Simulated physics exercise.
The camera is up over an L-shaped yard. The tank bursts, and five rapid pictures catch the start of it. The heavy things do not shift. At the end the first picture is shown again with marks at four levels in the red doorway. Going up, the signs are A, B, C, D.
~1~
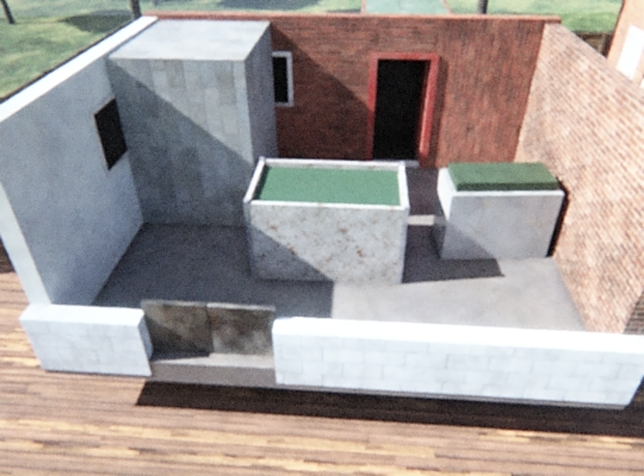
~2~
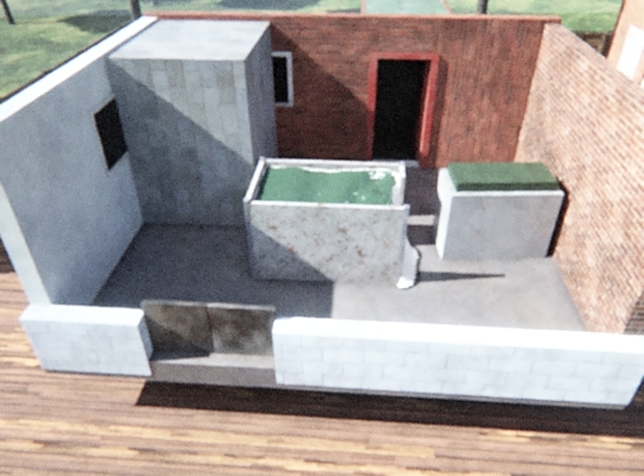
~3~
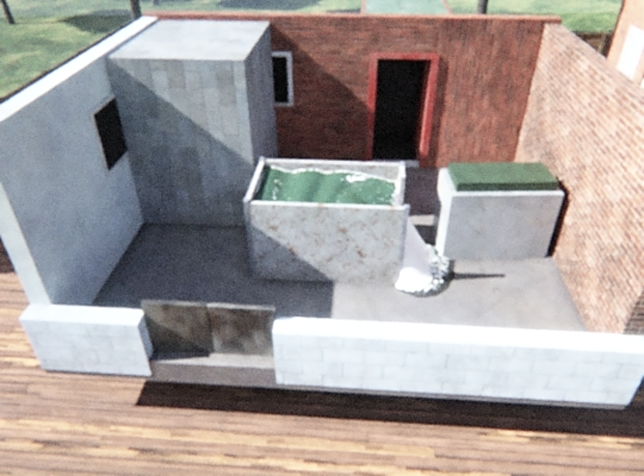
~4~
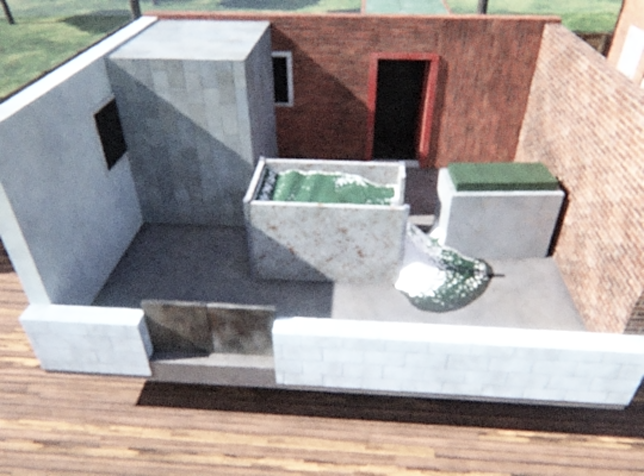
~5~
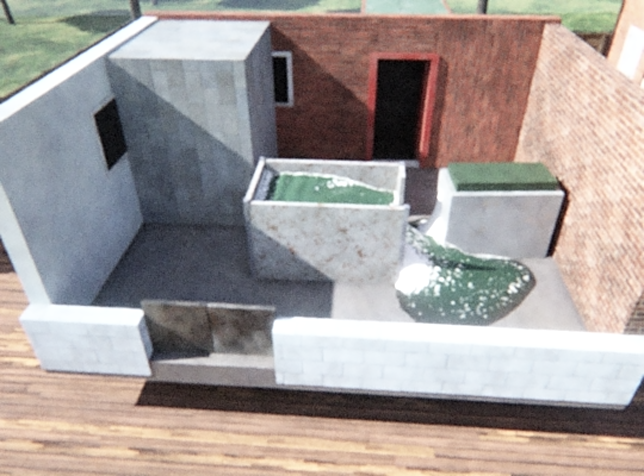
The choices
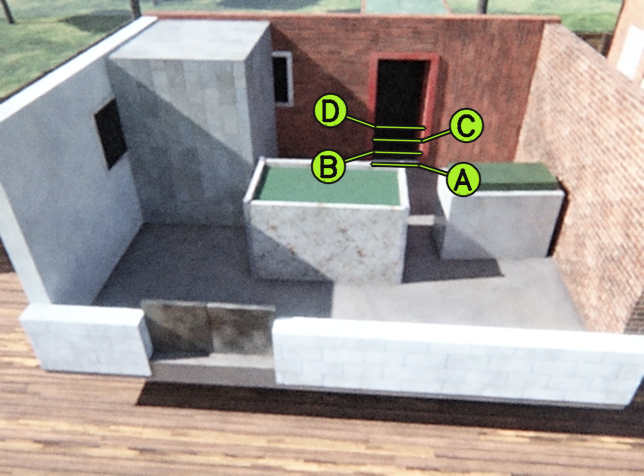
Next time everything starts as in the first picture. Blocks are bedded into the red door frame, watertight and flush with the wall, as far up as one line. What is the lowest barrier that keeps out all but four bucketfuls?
That is height B.
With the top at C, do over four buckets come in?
No.
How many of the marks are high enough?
Three of the four.
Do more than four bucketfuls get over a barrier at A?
Yes, it does.
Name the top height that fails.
It is A.
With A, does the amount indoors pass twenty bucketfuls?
No, less.
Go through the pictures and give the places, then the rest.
Water in the tank at rest, its middle at (329, 187); foot of the red doorway at (395, 167); shut gate at (209, 310).
Water covers 1 % of the ground and shows as far out as (402, 286).
Water covers 3 % of the ground and shows as far out as (442, 285).
Water covers 6 % of the ground and shows as far out as (488, 272).
Water covers 11 % of the ground and shows as far out as (530, 279).
On the marked copy, A at (395, 164); B at (397, 152); C at (398, 140); D at (399, 127); from the bottom up A, B, C, D.
With A, about 13 bucketfuls get in.
With B, nothing gets over.
With C, nothing gets over.
With D, nothing gets over.
